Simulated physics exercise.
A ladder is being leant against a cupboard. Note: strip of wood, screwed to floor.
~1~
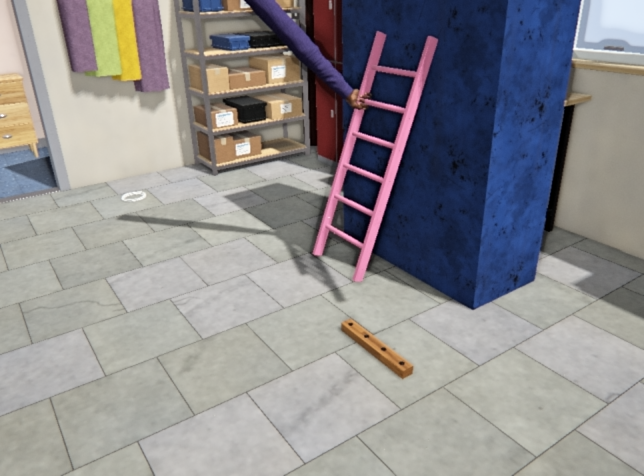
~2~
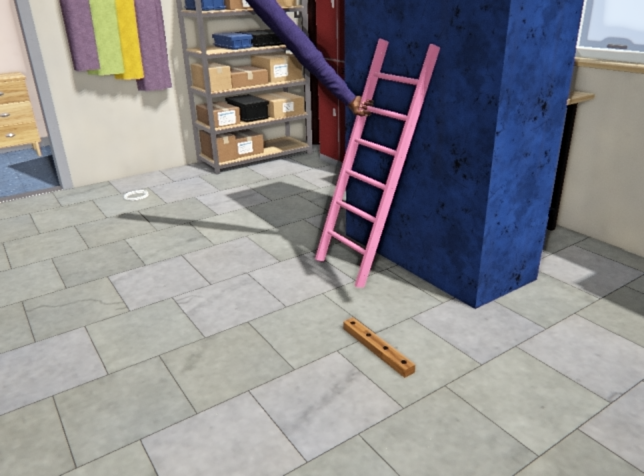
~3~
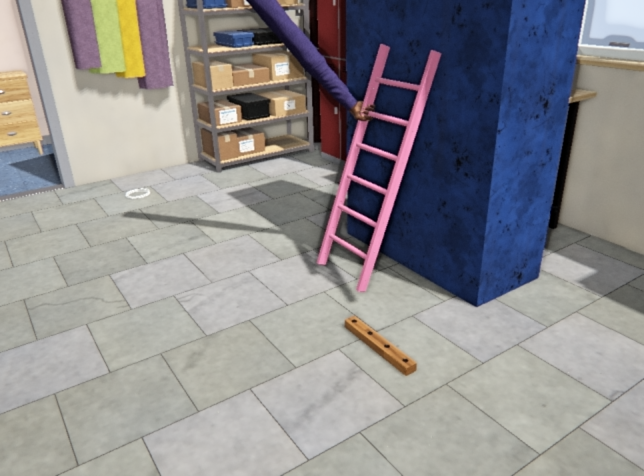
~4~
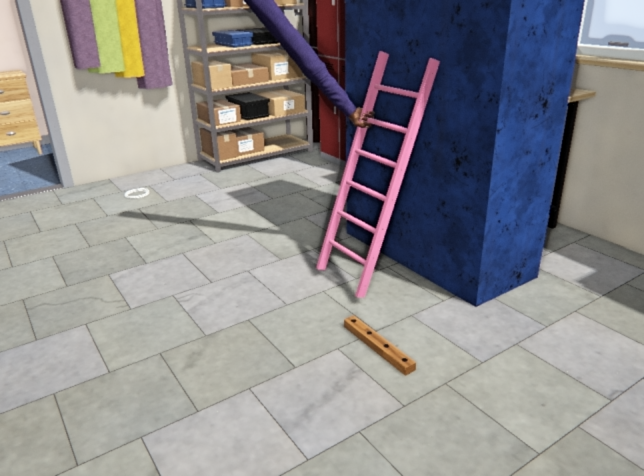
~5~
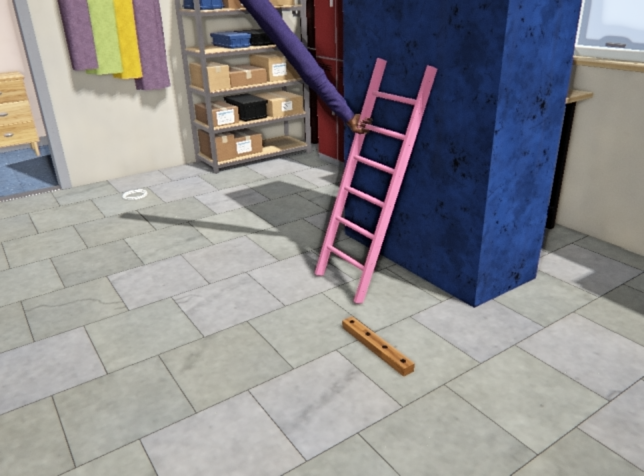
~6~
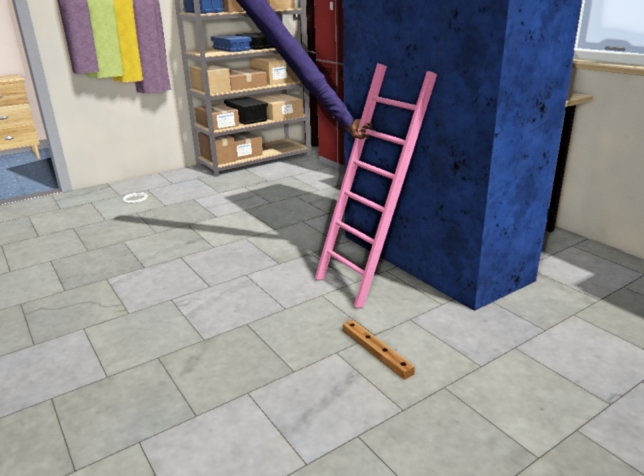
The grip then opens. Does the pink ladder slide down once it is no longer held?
No, it holds.
Then, 0.56 s on from there, pink ladder at rest near (370, 186).
In the end, the pink ladder holds its place, near (371, 186).
